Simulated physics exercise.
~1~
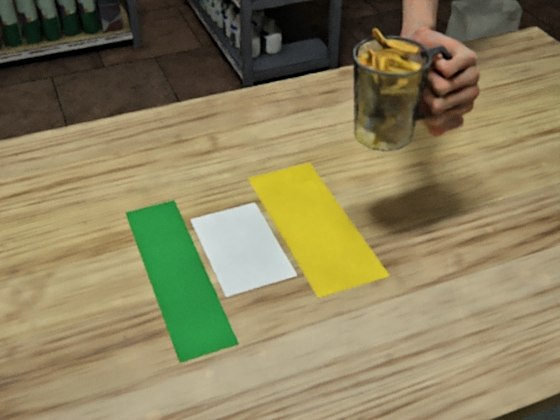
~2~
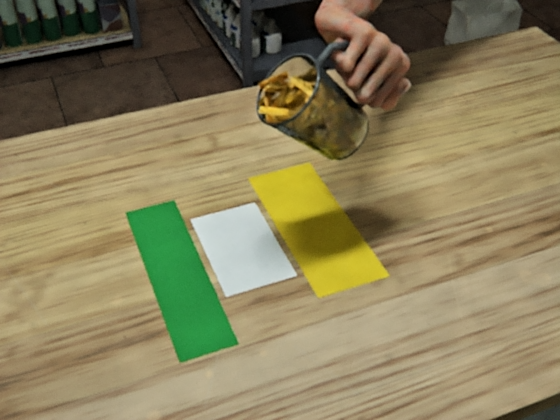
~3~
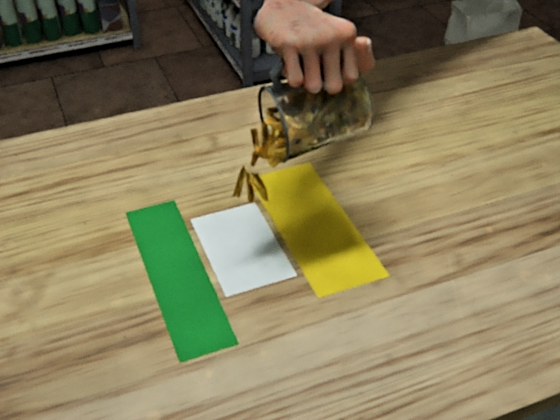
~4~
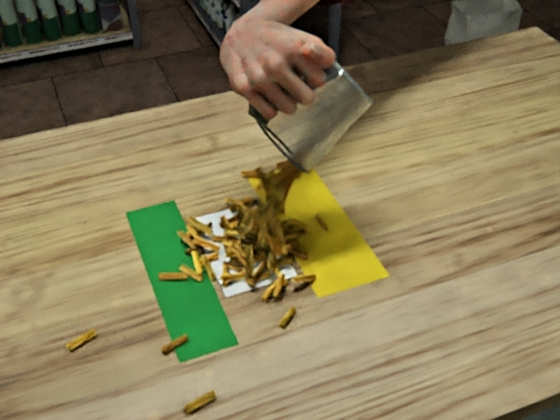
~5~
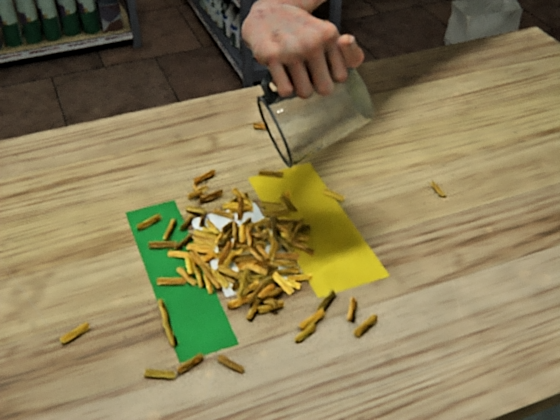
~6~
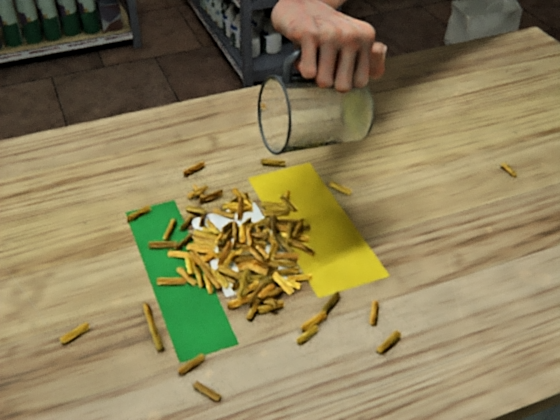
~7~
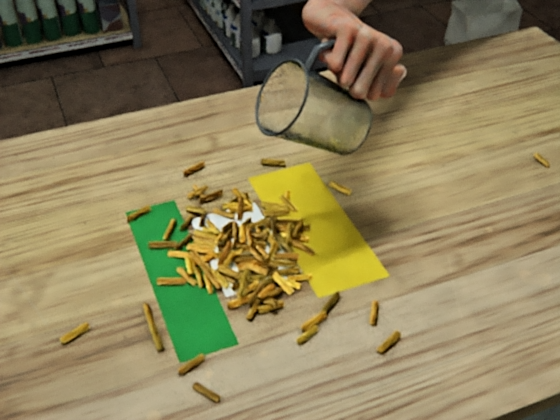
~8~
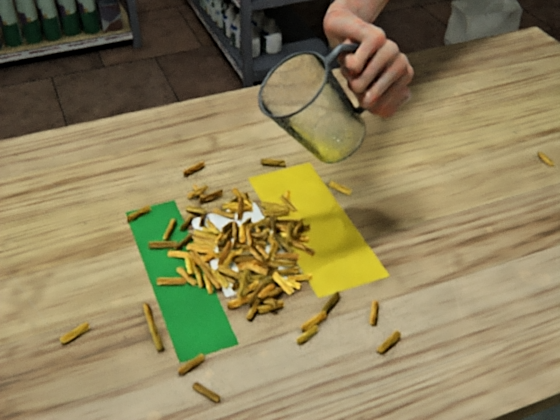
On a wooden table, a hand tips pasta pieces from a cup, scattering them across colored mats.
